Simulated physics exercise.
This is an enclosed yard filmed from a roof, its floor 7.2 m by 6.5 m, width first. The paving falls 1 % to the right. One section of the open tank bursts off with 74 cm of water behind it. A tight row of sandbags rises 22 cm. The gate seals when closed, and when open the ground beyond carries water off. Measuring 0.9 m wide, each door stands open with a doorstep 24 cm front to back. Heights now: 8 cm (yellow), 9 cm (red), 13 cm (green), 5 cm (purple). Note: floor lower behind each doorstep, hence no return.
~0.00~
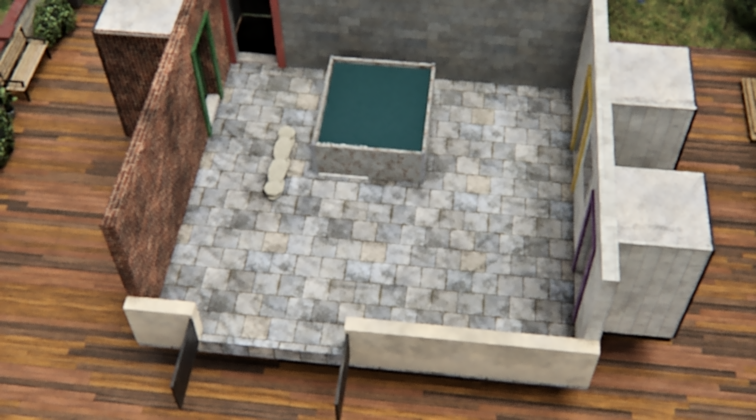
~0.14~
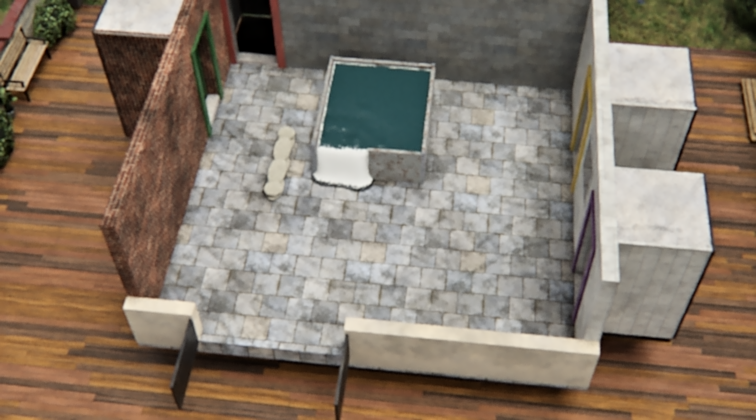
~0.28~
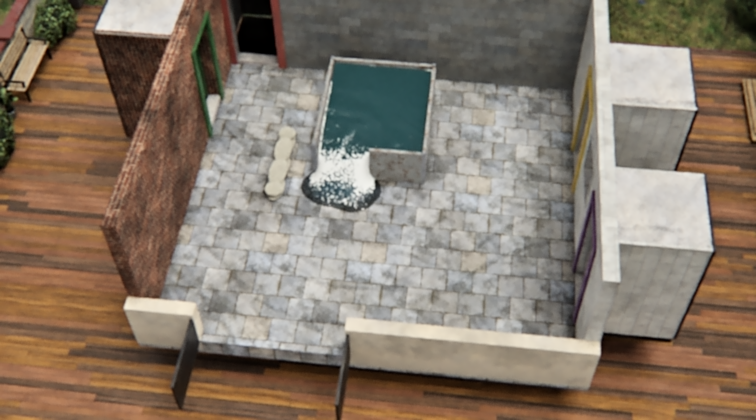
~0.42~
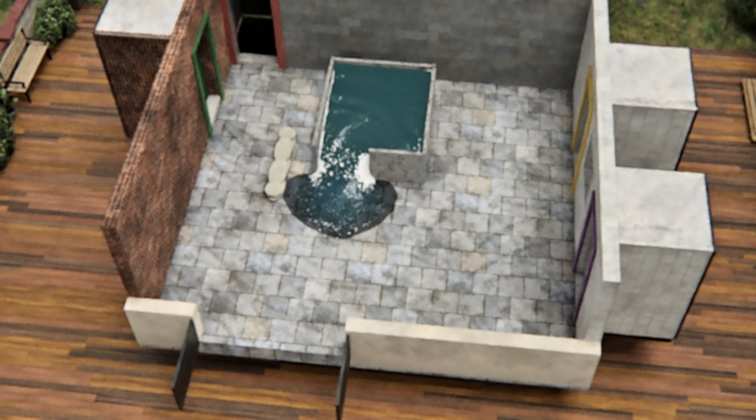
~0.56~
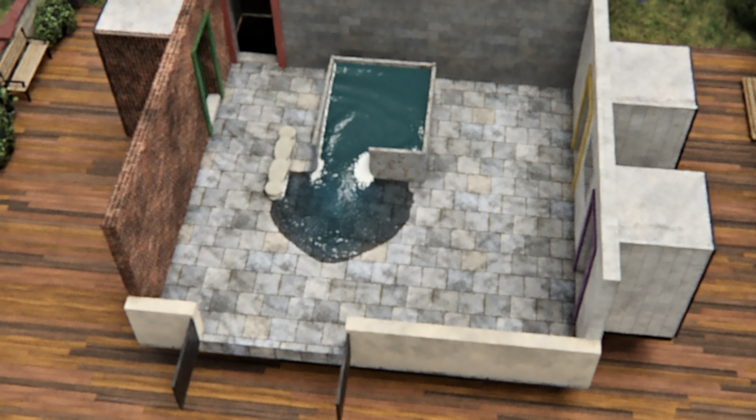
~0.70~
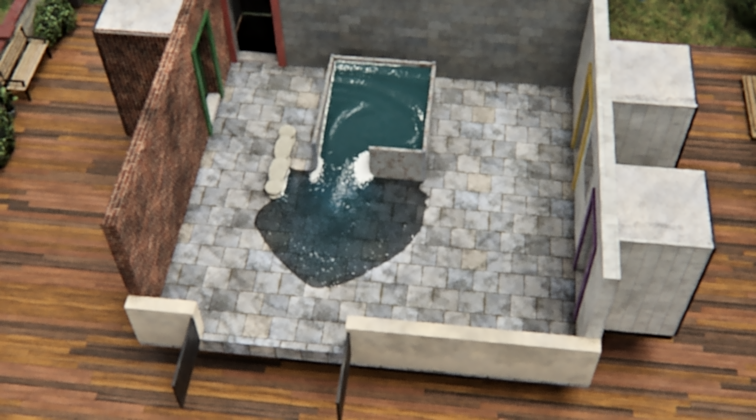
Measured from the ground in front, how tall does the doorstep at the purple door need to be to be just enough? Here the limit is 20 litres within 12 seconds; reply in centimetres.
It needs to be about 7 cm tall.
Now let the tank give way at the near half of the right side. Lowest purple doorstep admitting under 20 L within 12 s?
Some 13.0 cm.
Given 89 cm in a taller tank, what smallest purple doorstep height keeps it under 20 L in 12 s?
A step of about 8.5 cm does it.
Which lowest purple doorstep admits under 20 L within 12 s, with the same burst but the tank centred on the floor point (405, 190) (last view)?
It must be around 11.0 cm tall.
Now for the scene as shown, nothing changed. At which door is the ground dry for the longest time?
It's the red one.
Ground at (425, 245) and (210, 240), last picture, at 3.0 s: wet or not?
First soaked, then soaked.
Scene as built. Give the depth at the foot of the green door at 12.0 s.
Roughly 2.0 cm deep.
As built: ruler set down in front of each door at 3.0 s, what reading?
Lab note, depth in cm: Yellow 0; red 0; green 0; purple 0.
After 1.4 s water covers 30 % of the floor, deepest (44 cm) near (339, 175); it has not reached the purple door.
After 3.0 s water covers 40 % of the floor, deepest (28 cm) near (339, 175); it has not reached the purple door.
After 12.0 s water covers 90 % of the floor, deepest (8 cm) near (339, 175); 6 cm at the purple door, 49 litres in over its 5 cm doorstep.
At the purple door as built, the water arrived by 3.5 s and peaked near 10 cm at 4.4 s.
With a doorstep of 6.5 cm, 25 litres would have come in within the 12 s; with 8 cm, 11 litres. So under 20 litres takes about 7 cm.
